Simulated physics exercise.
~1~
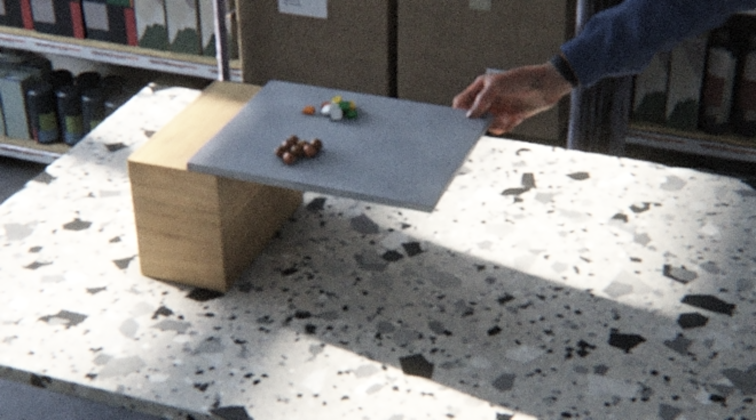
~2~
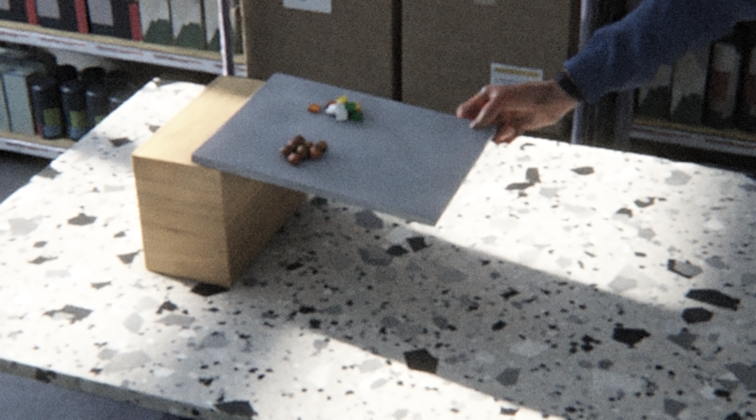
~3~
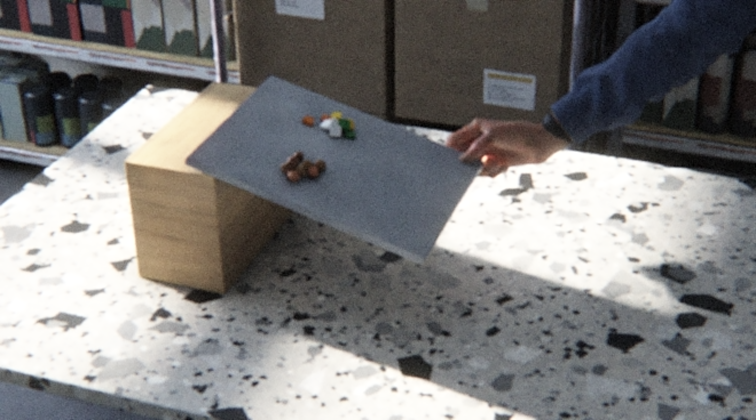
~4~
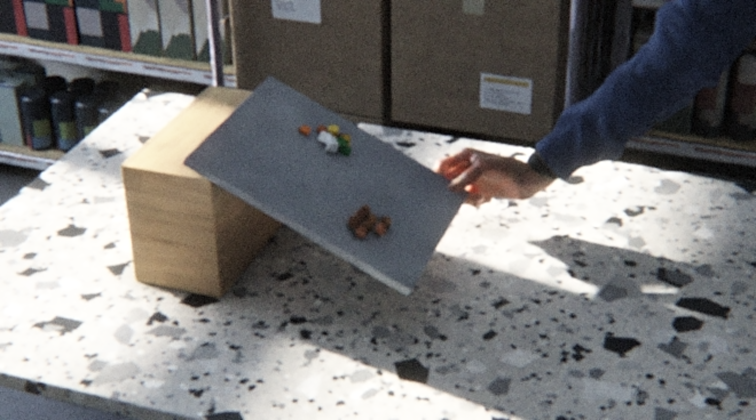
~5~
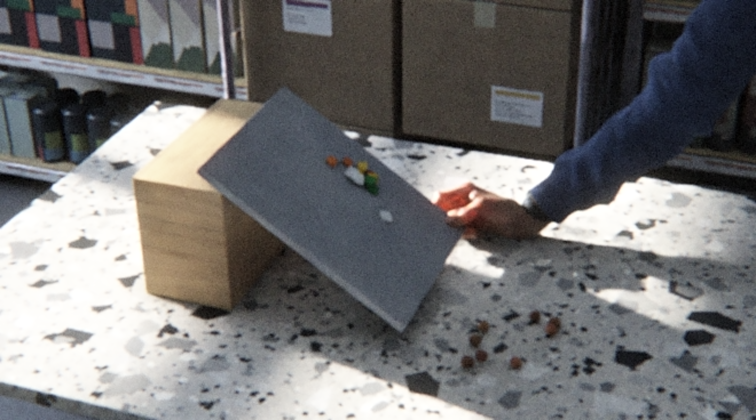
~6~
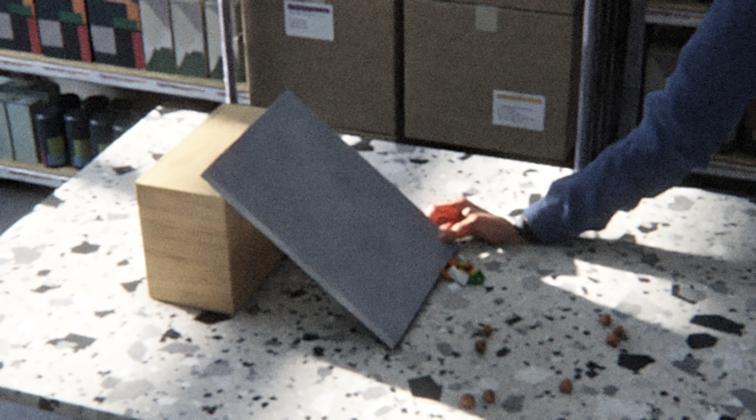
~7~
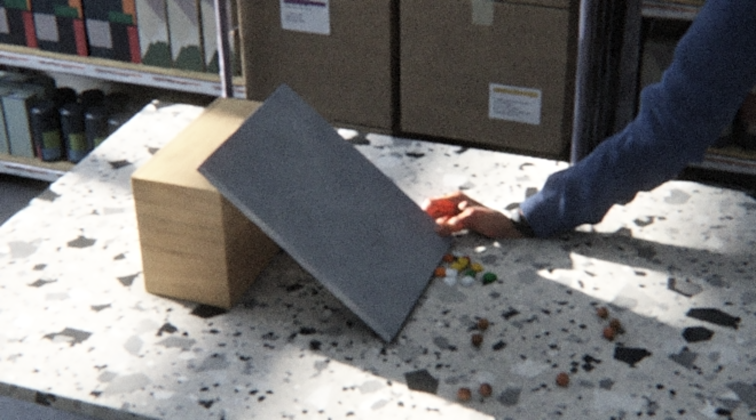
Grey board tilting down from a wooden block in a hand, brown balls rolling off first, small colourful pieces sliding after, stopping nearer.
